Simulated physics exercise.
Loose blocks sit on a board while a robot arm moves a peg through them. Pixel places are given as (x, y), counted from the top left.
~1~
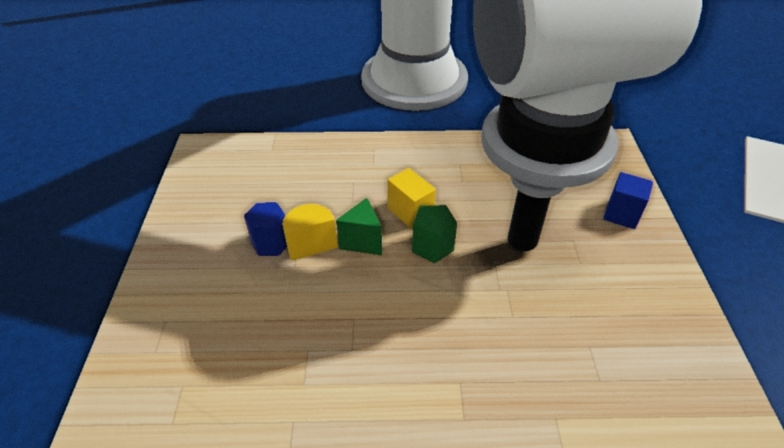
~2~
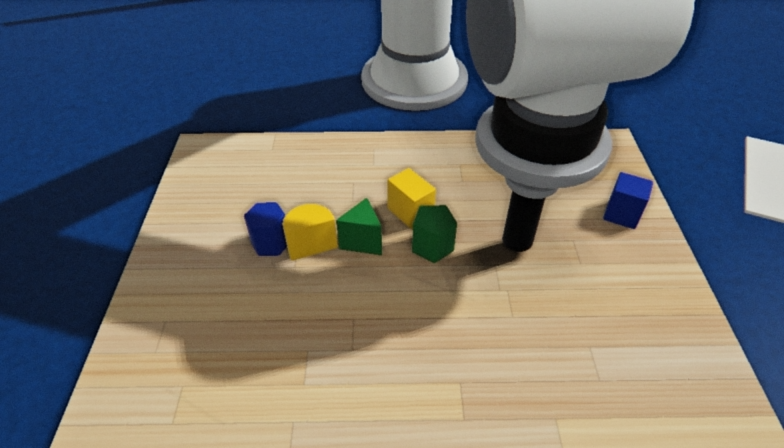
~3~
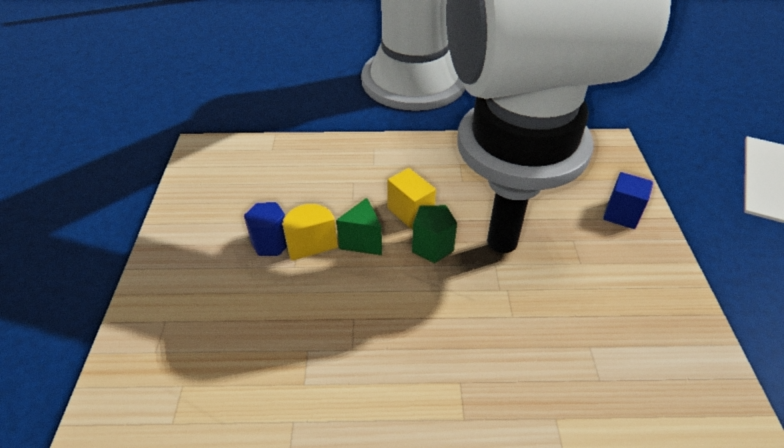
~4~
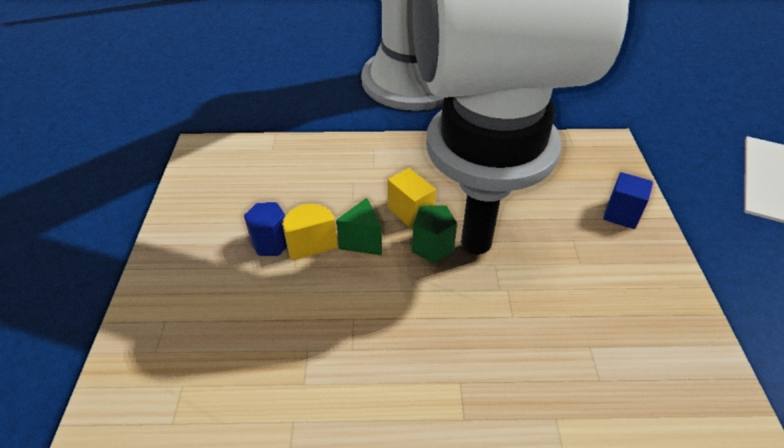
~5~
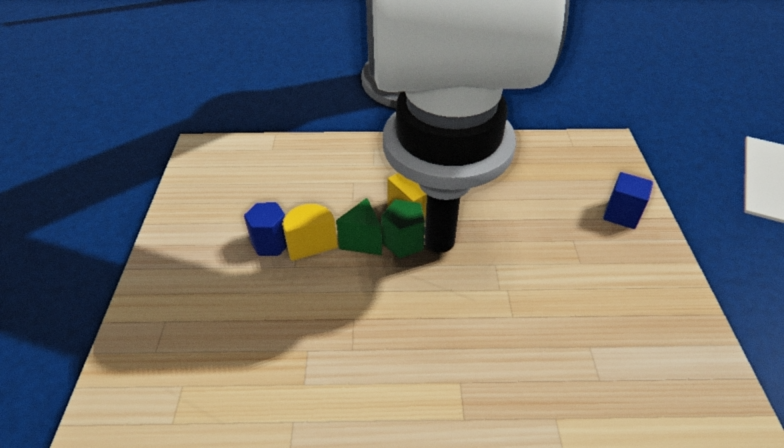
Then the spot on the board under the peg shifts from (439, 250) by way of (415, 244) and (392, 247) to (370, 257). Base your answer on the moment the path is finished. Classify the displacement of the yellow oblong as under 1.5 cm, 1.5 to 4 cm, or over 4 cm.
The best fit is under 1.5 cm.
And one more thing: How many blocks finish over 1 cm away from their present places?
The number will come to 3 or more.
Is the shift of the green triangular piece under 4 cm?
No - that is not the case.
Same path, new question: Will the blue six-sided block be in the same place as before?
I expect not.
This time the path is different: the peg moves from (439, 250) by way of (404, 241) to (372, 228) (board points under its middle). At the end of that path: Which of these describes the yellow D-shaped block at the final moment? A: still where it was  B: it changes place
Choice B: It changes place.
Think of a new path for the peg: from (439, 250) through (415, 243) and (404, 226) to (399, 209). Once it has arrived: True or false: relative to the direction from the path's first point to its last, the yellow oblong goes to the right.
It is true.
On the path given first. Halfway along, peg (403, 236); blue six-sided block (251, 211), turned 15° anticlockwise; yellow D-shaped block (291, 216), turned 20° clockwise; green triangular piece (335, 218), turned 20° anticlockwise; green pentagon (368, 209).
At the end, peg (370, 249); blue six-sided block (240, 205), turned 15° anticlockwise; yellow D-shaped block (276, 222), turned 65° clockwise; green triangular piece (306, 237), turned 15° anticlockwise; green pentagon (334, 221); yellow oblong in place.
